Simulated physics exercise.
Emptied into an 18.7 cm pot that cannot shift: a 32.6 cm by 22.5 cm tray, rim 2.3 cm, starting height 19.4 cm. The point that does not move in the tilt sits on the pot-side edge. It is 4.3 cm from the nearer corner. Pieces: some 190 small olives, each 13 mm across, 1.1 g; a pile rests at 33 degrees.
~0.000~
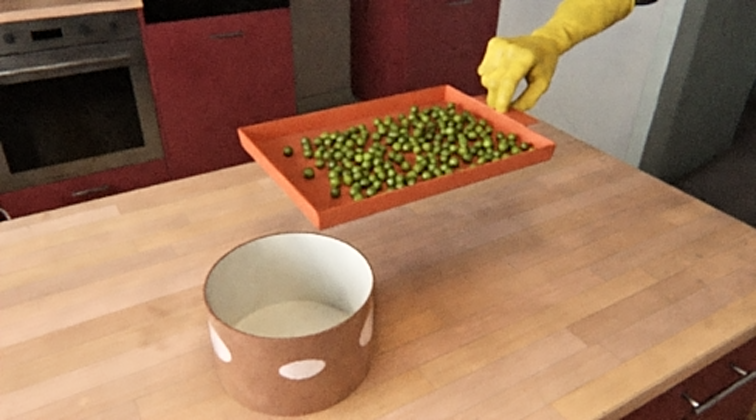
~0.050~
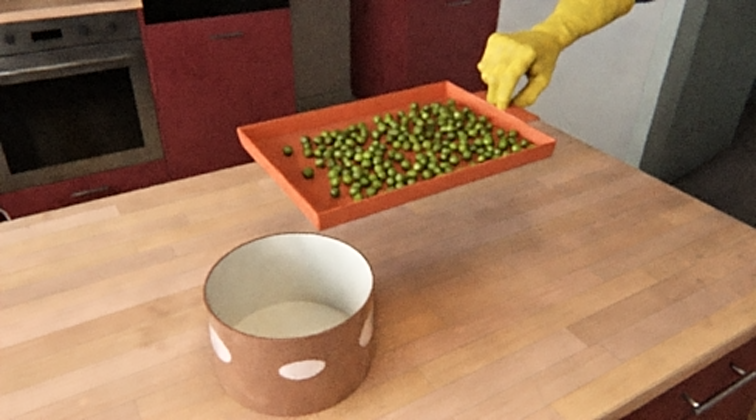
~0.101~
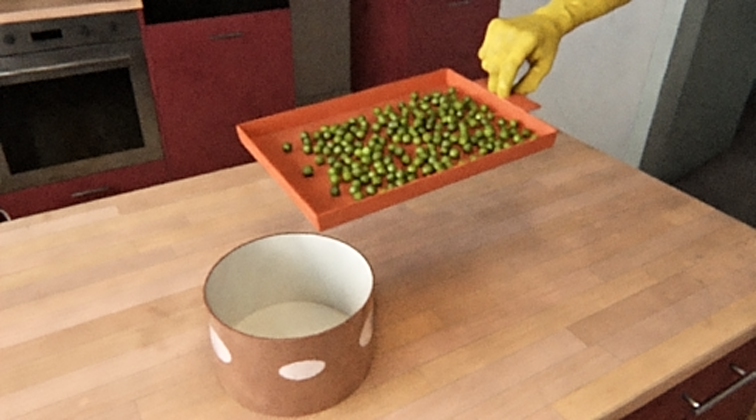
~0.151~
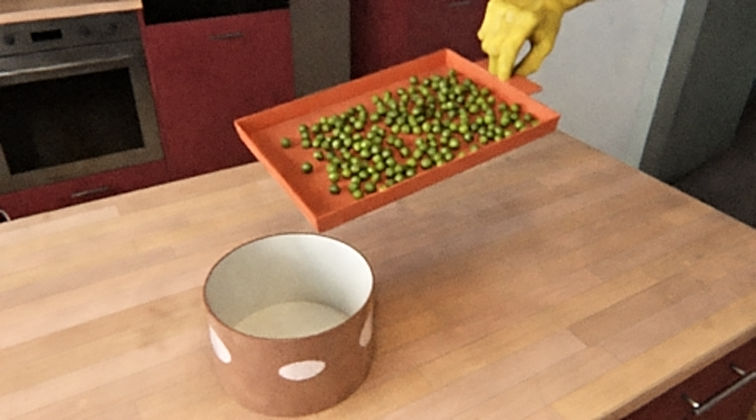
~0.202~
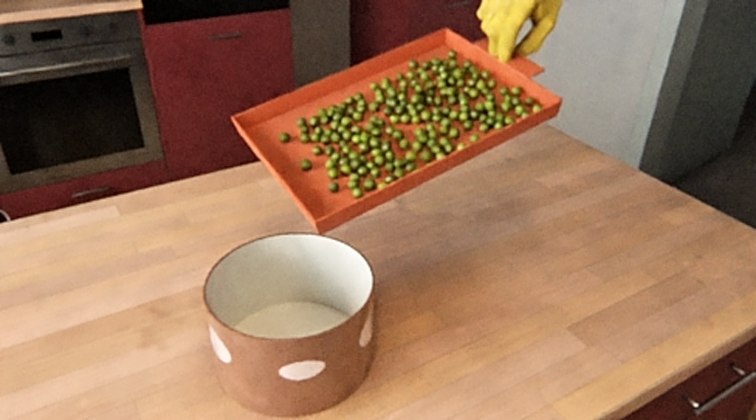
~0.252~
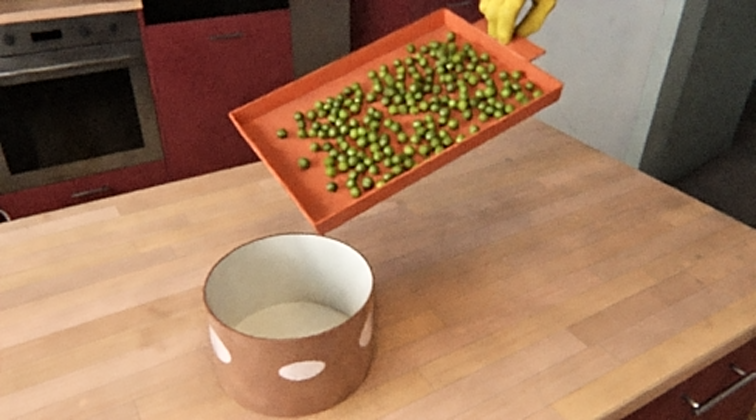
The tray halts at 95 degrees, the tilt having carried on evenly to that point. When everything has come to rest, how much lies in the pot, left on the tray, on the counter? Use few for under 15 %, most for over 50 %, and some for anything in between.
Pot: Most, tray: Few, counter: Few.
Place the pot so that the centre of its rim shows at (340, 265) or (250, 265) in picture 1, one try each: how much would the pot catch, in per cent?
Close to 35 in a hundred, then close to 60 in a hundred.
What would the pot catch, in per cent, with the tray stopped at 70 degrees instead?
35 %.
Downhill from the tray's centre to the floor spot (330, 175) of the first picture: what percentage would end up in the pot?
Roughly 60 per cent.
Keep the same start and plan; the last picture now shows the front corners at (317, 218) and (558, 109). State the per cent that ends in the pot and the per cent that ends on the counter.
Pot: 90, counter: 10.
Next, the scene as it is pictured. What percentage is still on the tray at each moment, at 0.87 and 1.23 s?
In turn: 75, 15.
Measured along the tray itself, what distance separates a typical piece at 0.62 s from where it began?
Around 9 centimetres.
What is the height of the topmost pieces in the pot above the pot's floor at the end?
Some 4.0 cm up.
After 0.62 s, tilt 56 degrees; the tray holds 100 %, the pot 0 %.
Then, at 0.87 s, tilt 80 degrees; the tray holds 75 %, the pot 10 %.
Then, at 1.23 s, tilt 95 degrees; the tray holds 15 %, the pot 75 %.
At rest (2.1 s), pot 90 %, tray 0 %, counter 5 %.
